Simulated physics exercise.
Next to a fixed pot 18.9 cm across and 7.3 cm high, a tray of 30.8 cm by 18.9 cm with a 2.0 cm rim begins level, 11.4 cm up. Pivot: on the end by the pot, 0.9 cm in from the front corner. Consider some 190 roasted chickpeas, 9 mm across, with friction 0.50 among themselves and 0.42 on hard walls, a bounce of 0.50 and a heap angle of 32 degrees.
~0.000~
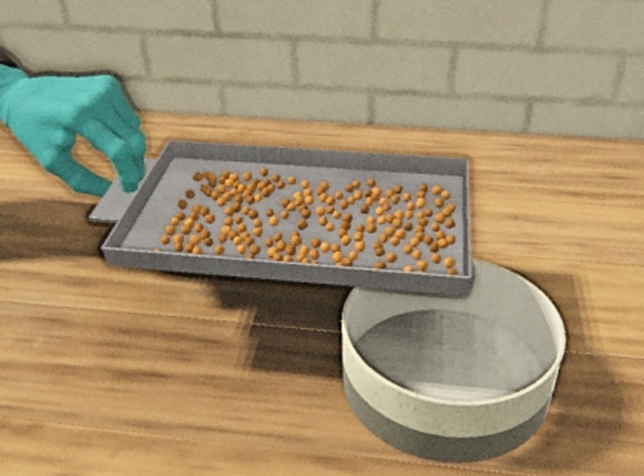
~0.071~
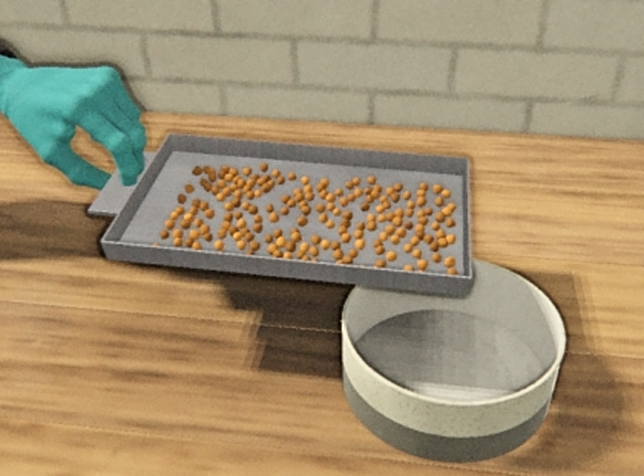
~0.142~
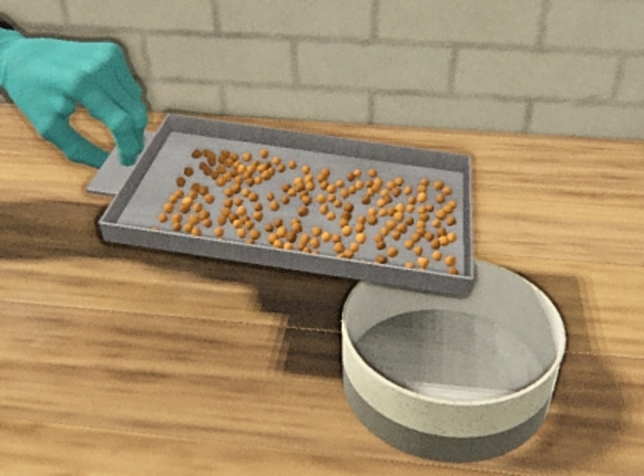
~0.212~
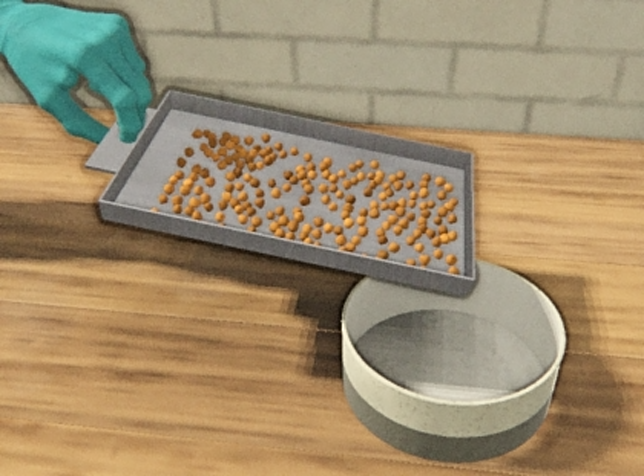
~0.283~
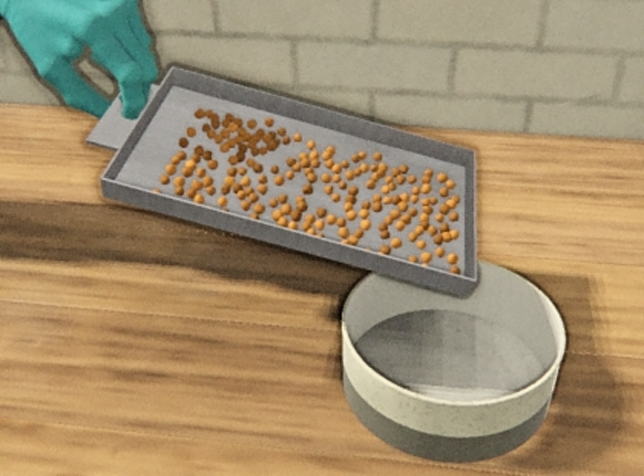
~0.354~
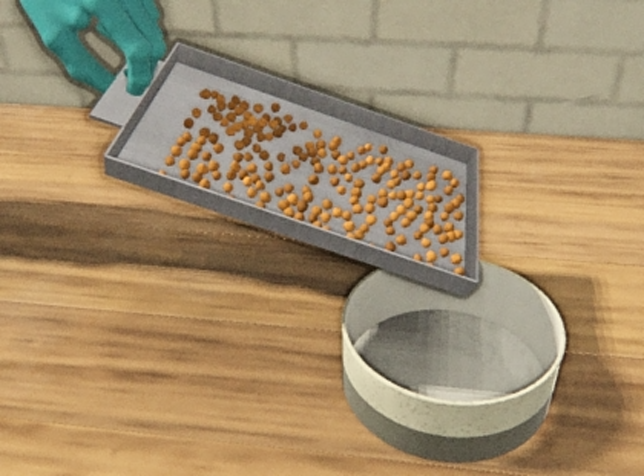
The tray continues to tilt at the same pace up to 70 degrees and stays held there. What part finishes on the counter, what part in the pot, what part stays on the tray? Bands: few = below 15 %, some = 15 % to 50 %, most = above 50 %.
Counter: Few, pot: Few, tray: Most.
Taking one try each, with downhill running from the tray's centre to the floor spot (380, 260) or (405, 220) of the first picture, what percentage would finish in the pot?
First try: About 5 percent; second try: About 0 percent.
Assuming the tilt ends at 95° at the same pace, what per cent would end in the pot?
In that case, near 75 percent.
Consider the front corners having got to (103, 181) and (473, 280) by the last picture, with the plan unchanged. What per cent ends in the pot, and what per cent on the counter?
You'd end with pot at 5 and counter at 0.
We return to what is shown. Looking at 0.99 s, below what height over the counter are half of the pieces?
The halfway line is at about 16 cm.
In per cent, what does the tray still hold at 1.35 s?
Close to 95 in a hundred parts of the load.
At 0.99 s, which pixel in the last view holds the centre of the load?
Roughly pixel (459, 208).
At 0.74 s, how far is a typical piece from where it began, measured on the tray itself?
About 9 cm.
Then, at 0.74 s, tilt 44 degrees; the tray holds 100 %, the pot 0 %.
Then, at 0.99 s, tilt 60 degrees; the tray holds 95 %, the pot 0 %.
After 1.35 s, tilt 70 degrees; the tray holds 95 %, the pot 5 %.
At rest (2.1 s), counter 0 %, pot 5 %, tray 90 %.
